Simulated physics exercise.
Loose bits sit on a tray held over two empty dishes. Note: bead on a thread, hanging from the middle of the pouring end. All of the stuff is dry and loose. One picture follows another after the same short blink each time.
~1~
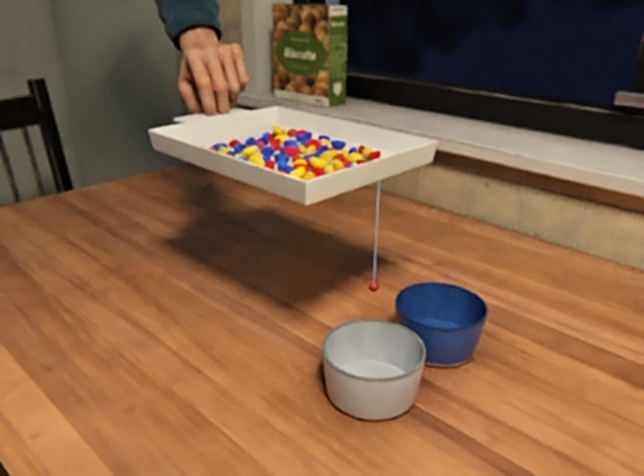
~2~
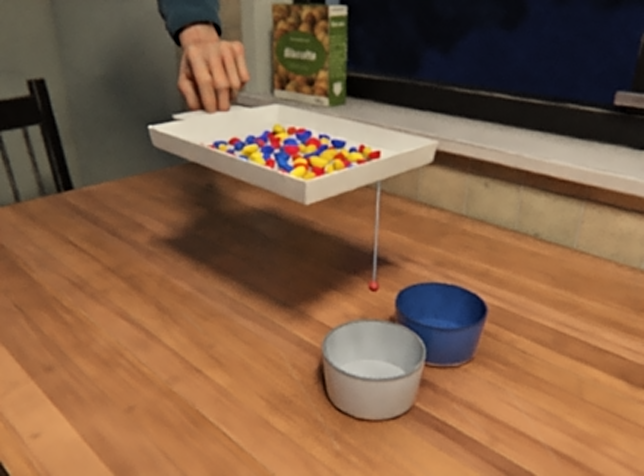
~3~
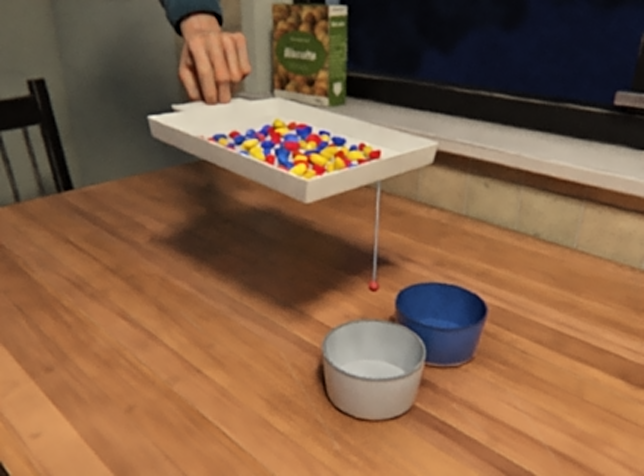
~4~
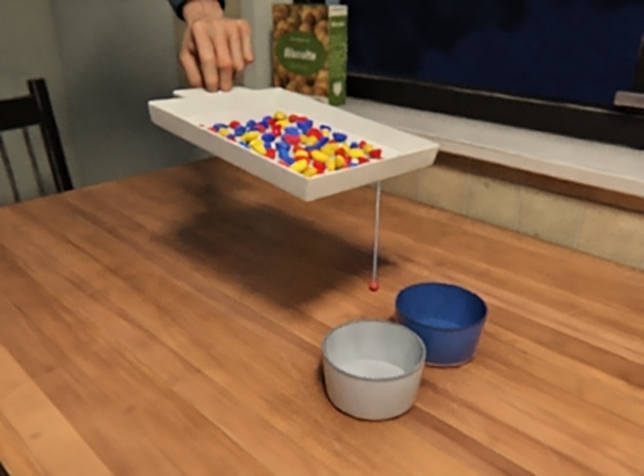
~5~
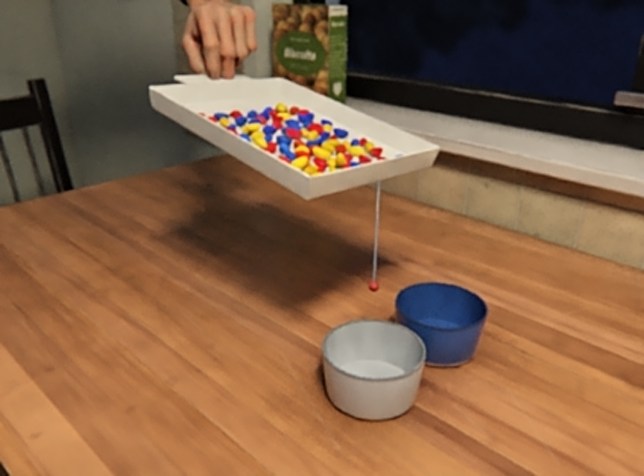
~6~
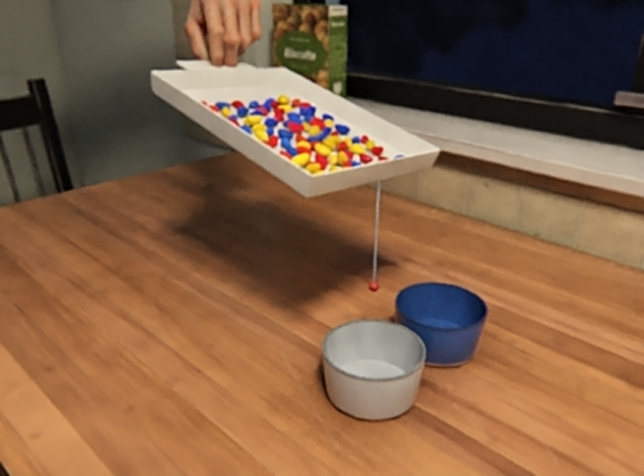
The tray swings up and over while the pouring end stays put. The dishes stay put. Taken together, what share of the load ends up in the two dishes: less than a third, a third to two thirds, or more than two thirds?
The dishes end up with a third to two thirds of the load.
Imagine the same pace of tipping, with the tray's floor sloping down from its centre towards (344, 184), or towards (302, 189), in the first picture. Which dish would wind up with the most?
In turn: The left one; the left dish.
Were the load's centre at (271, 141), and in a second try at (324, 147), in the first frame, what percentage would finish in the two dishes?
First case around 50 %, second case around 60 %.
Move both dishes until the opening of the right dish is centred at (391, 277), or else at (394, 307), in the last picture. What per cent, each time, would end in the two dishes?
First placement: Some 0 %; second placement: Some 20 %.
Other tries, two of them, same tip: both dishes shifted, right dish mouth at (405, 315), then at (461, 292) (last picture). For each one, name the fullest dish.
With the first placement it's the one to the right, with the second it's the one to the right.
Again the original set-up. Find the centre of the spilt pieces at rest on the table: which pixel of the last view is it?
It's centred at about (480, 322).
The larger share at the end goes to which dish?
Fuller at the end: The rightward dish.
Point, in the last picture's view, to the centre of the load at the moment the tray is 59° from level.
The load is centred about (369, 133).
Just after the last frame, tray tipped steeply; every one on the tray.
A moment on, tray tipped right over; almost all on the tray; just a few in the air.
Further on, tray tipped past a quarter turn; just a few in the left dish; roughly half in the right dish; roughly half outside both.
When it is over, tray tipped past a quarter turn; just a few in the left dish; roughly half in the right dish; roughly half outside both.
